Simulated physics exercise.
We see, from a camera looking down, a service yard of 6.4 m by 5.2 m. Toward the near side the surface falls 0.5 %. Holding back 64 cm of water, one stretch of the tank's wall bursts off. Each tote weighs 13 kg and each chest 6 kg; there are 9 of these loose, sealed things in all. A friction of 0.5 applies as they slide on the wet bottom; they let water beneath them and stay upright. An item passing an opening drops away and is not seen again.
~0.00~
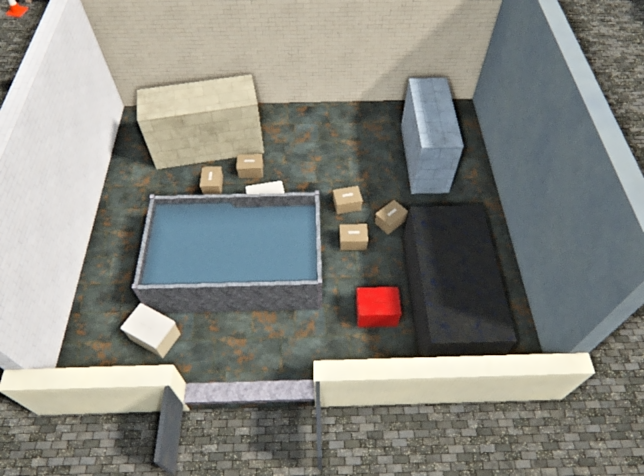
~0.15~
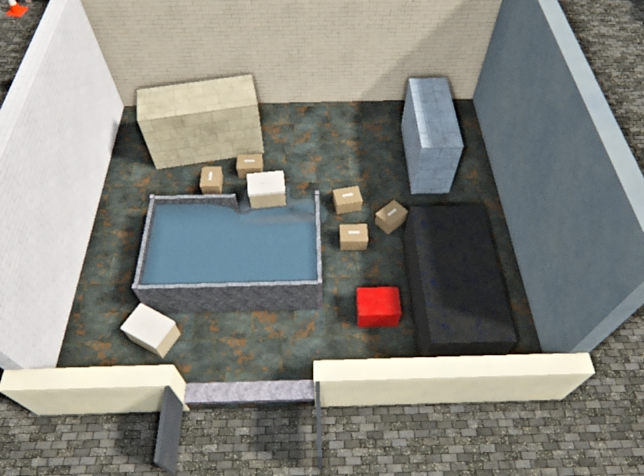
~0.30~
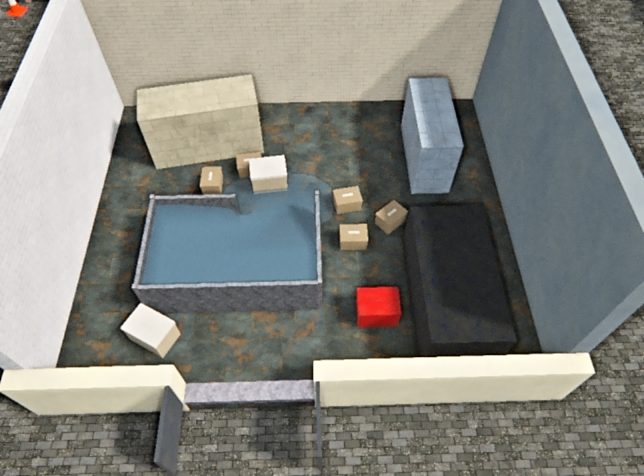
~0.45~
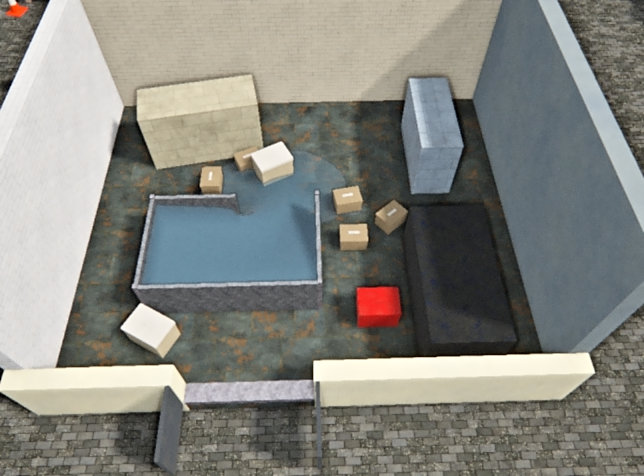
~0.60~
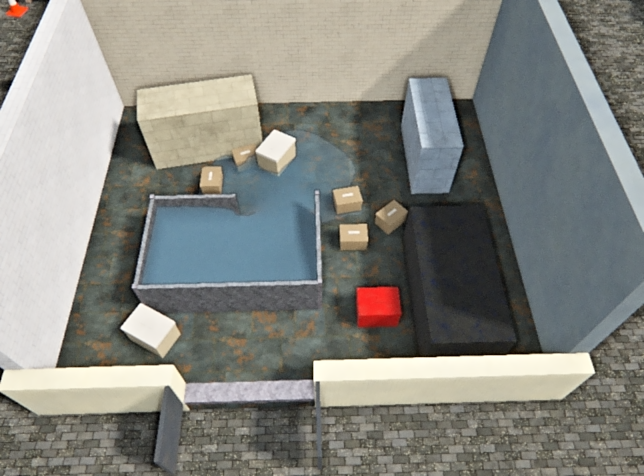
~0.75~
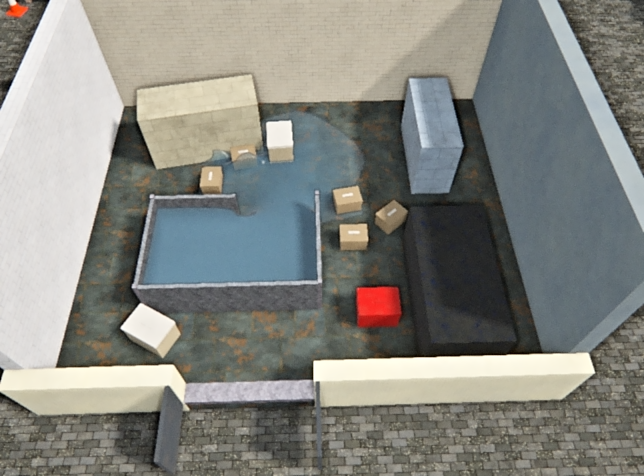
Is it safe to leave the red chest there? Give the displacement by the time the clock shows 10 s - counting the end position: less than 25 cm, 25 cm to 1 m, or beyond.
By then the red chest has gone a modest distance.
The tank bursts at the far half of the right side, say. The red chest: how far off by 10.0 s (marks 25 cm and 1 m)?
After that, the red chest is washed away.
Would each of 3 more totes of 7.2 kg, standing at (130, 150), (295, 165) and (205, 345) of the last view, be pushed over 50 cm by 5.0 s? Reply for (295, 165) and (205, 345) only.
Taking them in order, they end up greater and smaller.
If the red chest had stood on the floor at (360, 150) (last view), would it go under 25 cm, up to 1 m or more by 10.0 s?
In the end it is hauled off.
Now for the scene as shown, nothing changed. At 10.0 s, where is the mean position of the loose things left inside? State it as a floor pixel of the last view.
They're centred close to (262, 241).
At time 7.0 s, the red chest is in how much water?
2 cm or so.
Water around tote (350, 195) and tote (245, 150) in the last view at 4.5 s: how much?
Roughly 5 and 4 cm.
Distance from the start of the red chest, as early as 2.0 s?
About 0 cm.
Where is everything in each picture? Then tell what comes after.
The red chest at (379, 301) rests on the ground; water covers 3.2 m2; 0 of 9 have shifted, in the first frame.
The red chest at (379, 301) rests on the ground; water covers 3.8 m2; 1 of 9 have shifted, in the second frame.
The red chest at (379, 301) rests on the ground; water covers 4.7 m2; 1 of 9 have shifted, in the third frame.
The red chest at (379, 301), on the bottom; water covers 5.6 m2; 2 of 9 have shifted, in the fourth frame.
The red chest at (379, 301) rests on the ground; water covers 6.5 m2; 2 of 9 have shifted, in the fifth frame.
The red chest at (379, 301) rests on the ground; 7.5 m2 under water; 2 of 9 have shifted, in the sixth frame.
After 2.0 s the red chest is near (379, 301), 0.0 m from its start, aground; 0 of 9 are out; 1 afloat.
After 4.5 s the red chest is near (379, 301), 0.0 m from its start, aground; 0 of 9 are out; 2 afloat.
After 7.0 s the red chest is near (379, 302), 0.0 m from its start, aground; 0 of 9 are out; 1 afloat.
After 10.0 s the red chest is near (400, 332), 0.5 m from its start, afloat; 0 of 9 are out; 3 afloat.
